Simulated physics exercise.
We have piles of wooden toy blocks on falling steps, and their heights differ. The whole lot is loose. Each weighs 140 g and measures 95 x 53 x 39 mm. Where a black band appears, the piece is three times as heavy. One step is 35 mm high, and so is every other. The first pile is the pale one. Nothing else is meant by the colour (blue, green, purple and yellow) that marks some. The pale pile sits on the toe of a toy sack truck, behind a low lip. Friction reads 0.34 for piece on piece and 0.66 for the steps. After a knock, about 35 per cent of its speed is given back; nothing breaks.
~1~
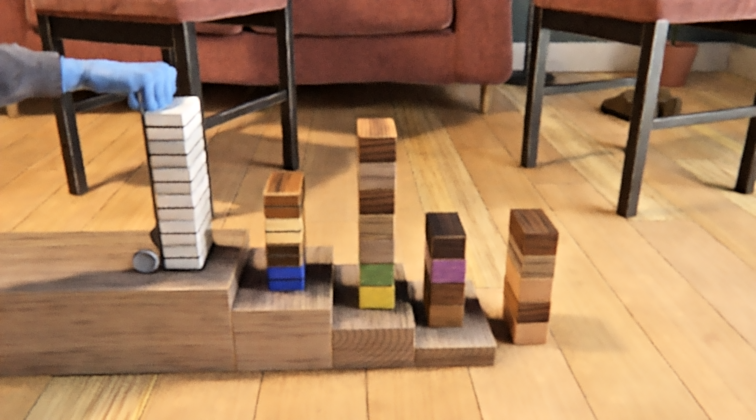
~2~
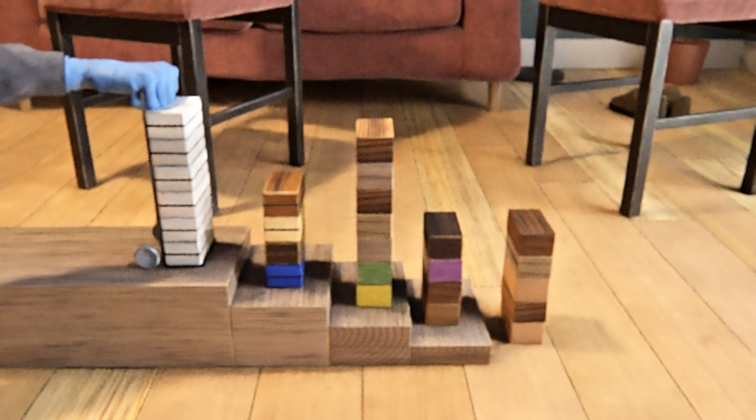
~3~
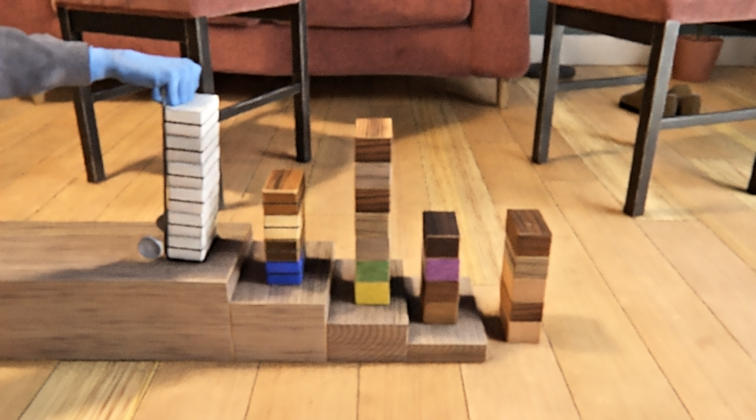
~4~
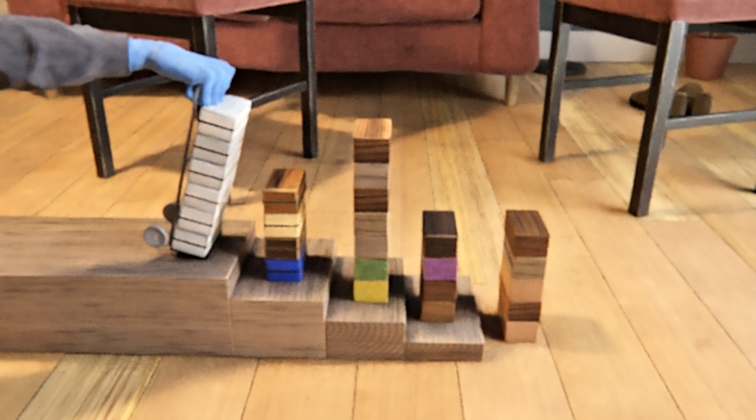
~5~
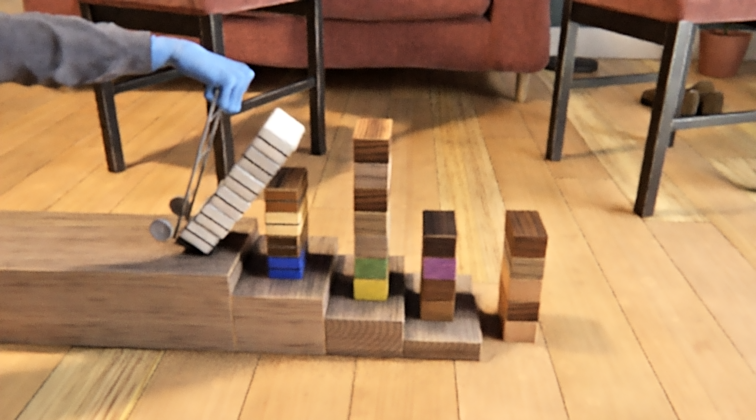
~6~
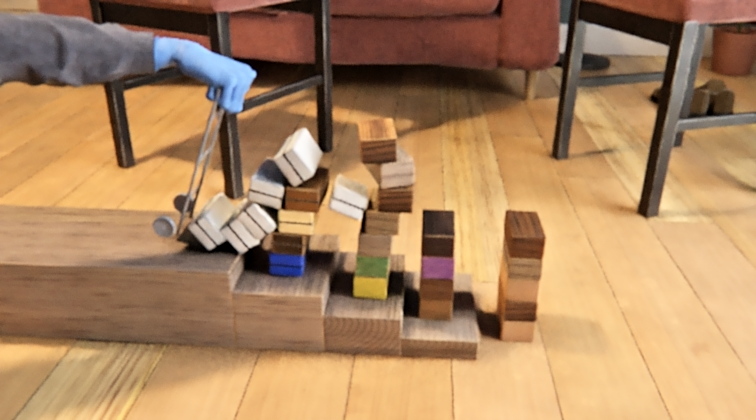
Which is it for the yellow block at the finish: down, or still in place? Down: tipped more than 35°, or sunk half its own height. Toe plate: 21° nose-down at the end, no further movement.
Still in place.
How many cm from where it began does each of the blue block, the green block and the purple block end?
Here blue ends up 0 centimetres away, green 10 centimetres and purple 14 centimetres.
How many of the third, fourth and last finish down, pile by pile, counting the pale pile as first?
By pile: Third 6, fourth 4, last 5.
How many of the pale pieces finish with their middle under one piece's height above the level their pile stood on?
5.
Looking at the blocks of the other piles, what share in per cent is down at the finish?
90 %.
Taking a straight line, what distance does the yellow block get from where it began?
I'd put it at near 0 cm.
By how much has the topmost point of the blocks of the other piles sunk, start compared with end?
Drop: Around 17 cm.
Then, 0.11 s past the last view, 6 of the pale pile down; 1 of the 20 other blocks down; yellow block 5° from how it stood; green block 14° from how it stood.
Then, 0.33 s past the last view, 6 of the pale pile down; 8 of the 20 other blocks down; yellow block 7 mm from its place; green block 24° from how it stood.
Then, 0.59 s past the last view, 6 of the pale pile down; 16 of the 20 other blocks down; yellow block 6 mm from its place; purple block 54° from how it stood, 51 mm lower.
Then, 0.89 s past the last view, 6 of the pale pile down; 18 of the 20 other blocks down; yellow block 4 mm from its place; green block on its side.
In the end, 6 of the pale pile down; 18 of the 20 other blocks down; yellow block unmoved; green block on its side; purple block 43° from how it stood, 59 mm lower. From the last view, middles, yellow block near (374, 274), green block near (420, 288).
